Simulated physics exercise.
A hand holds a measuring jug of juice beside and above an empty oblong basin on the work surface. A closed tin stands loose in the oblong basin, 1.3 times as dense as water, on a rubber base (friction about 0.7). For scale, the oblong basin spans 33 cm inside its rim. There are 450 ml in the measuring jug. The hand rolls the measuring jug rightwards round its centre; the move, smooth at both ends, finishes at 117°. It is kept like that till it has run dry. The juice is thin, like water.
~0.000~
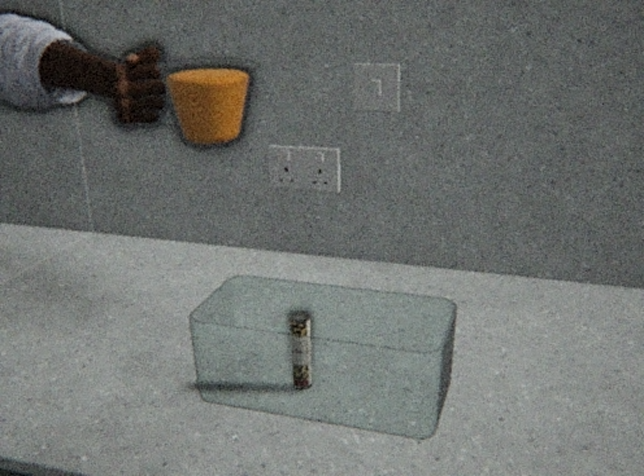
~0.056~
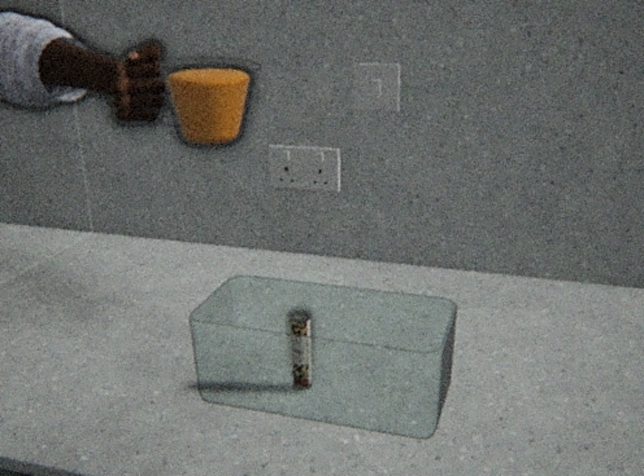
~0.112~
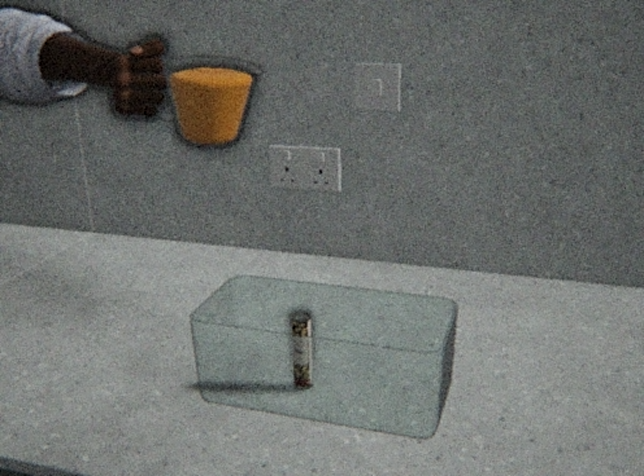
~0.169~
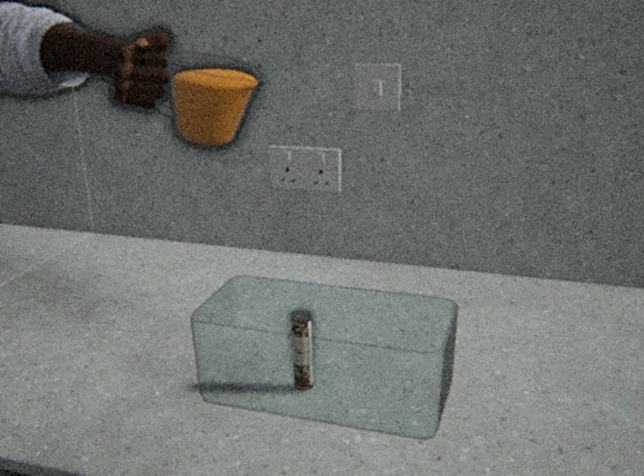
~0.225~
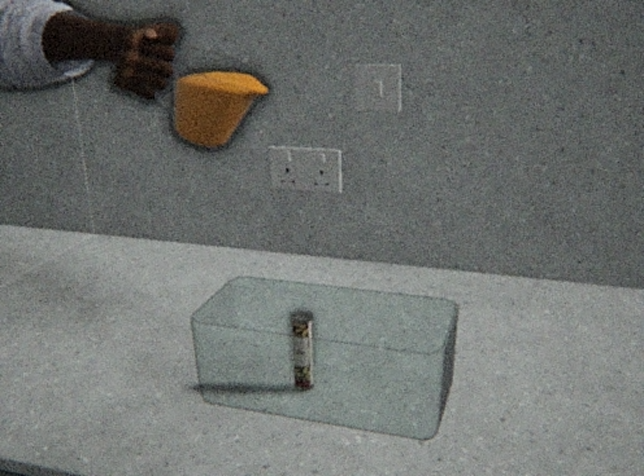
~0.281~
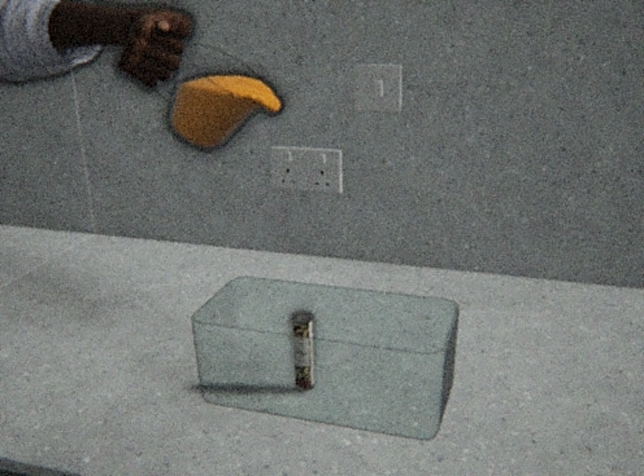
Orange cup of juice tilting steadily rightwards beside a dark hand, above a clear oblong basin with a small upright cylinder inside.
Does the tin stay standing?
The tin stays up.
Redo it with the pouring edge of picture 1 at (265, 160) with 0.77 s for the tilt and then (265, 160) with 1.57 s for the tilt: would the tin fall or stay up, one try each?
First it goes over; then it remains upright.
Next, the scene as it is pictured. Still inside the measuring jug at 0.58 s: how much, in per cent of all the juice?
Some 28 per cent.
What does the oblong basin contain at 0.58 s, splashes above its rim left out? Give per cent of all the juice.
Some 20 per cent.
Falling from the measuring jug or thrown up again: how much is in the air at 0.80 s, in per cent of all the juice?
Some 14 per cent.
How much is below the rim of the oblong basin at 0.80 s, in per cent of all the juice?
About 86 per cent.
After 0.58 s the tilt is 100° and 28 per cent is still to pour; the tin stands where it began.
After 0.80 s the tilt is 117° and 0 per cent is still to pour; the tin stands where it began.
After 1.02 s the tilt is 117° and 0 per cent is still to pour; the tin stands where it began.
After 1.27 s the tilt is 117° and 0 per cent is still to pour; the tin stands where it began.
In the end the tin stands where it began.
